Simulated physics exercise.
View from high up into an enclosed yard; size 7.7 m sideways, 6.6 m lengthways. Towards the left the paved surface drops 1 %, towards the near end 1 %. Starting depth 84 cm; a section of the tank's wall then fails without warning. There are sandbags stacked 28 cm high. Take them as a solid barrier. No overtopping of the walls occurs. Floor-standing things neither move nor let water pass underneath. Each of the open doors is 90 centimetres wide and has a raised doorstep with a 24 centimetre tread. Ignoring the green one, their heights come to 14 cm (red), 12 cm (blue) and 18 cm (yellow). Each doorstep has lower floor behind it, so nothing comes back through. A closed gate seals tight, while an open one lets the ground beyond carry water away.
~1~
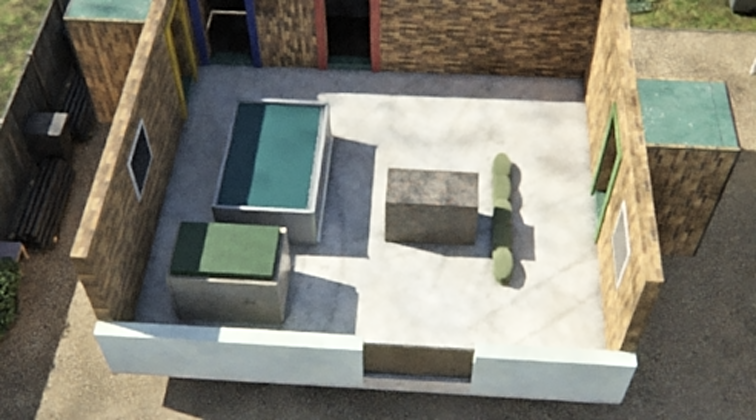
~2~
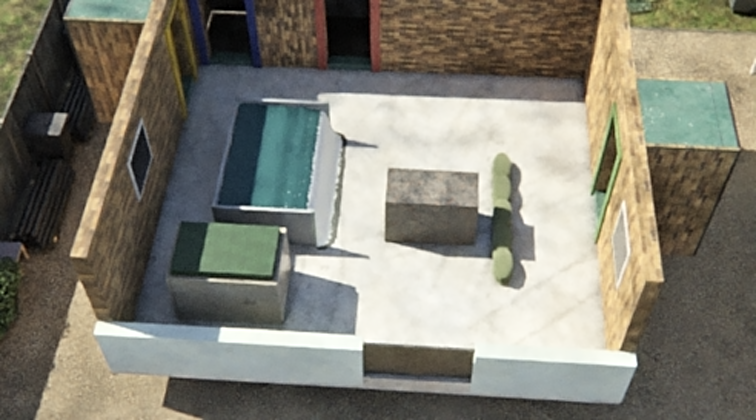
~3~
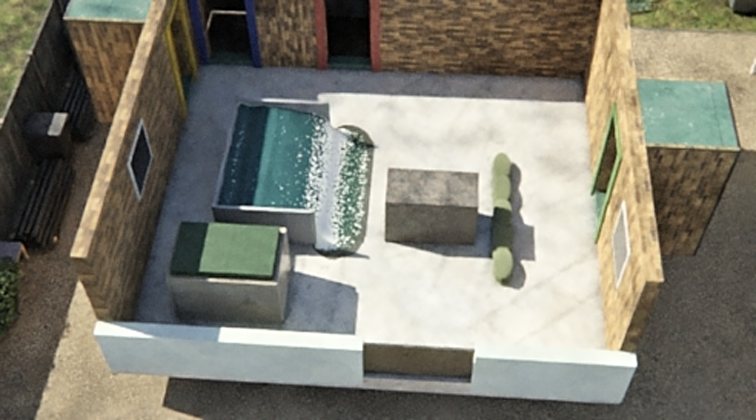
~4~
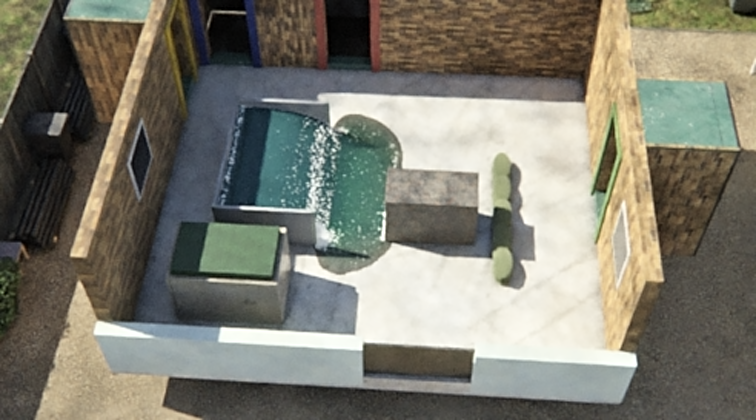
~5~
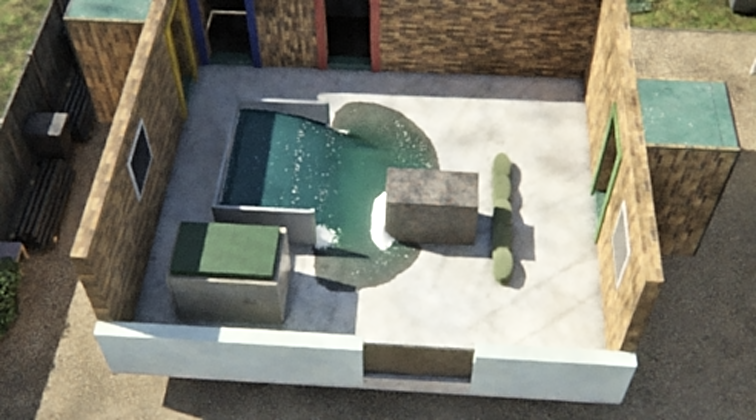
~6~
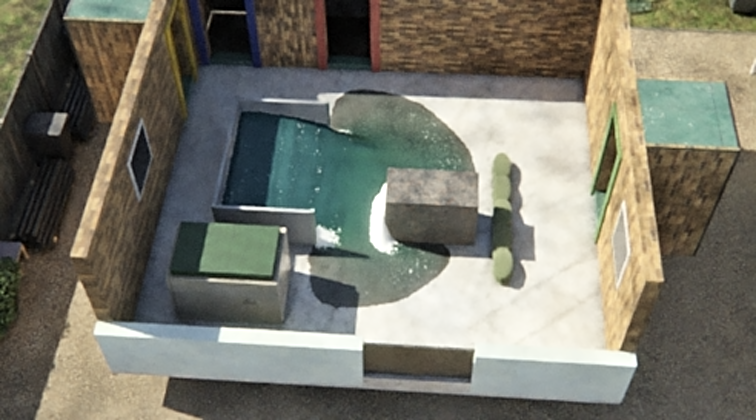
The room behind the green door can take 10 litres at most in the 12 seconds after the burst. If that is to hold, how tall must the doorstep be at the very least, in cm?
Close to 14.5 cm is just enough.
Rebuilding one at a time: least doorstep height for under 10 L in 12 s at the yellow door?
At yellow, roughly 9.5 cm.
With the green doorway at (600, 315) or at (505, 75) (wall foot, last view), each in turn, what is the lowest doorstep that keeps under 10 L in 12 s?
Around 14.5 and 25 cm respectively.
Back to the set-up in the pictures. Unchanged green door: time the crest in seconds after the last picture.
Approximately 5.5 s.
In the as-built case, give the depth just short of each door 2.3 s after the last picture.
Depth (cm): Red 1 / blue 0 / yellow 0 / green 8.
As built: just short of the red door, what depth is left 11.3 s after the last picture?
3.5 cm.
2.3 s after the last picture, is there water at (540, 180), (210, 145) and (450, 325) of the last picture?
First wet through, second bone-dry, third wet through.
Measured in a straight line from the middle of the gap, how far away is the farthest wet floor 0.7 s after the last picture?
Close to 5.0 metres, I'd say.
Then, 0.7 s after the last picture water covers 45 % of the floor, deepest (48 cm) near (373, 219); it has not reached the green door.
Then, 2.3 s after the last picture water covers 60 % of the floor, deepest (38 cm) near (532, 87); 8 cm at the green door, 0 litres in over its 16 cm doorstep.
Then, 11.3 s after the last picture water covers 95 % of the floor, deepest (19 cm) near (127, 351); 5 cm at the green door, 6 litres in over its 16 cm doorstep.
At the green door as built, the water peaked near 18 cm, 5.5 s after the last picture.
With a doorstep of 12 cm, 22 litres would have come in within the 12 s; with 16 cm, 6 litres. So under 10 litres takes about 14.5 cm.
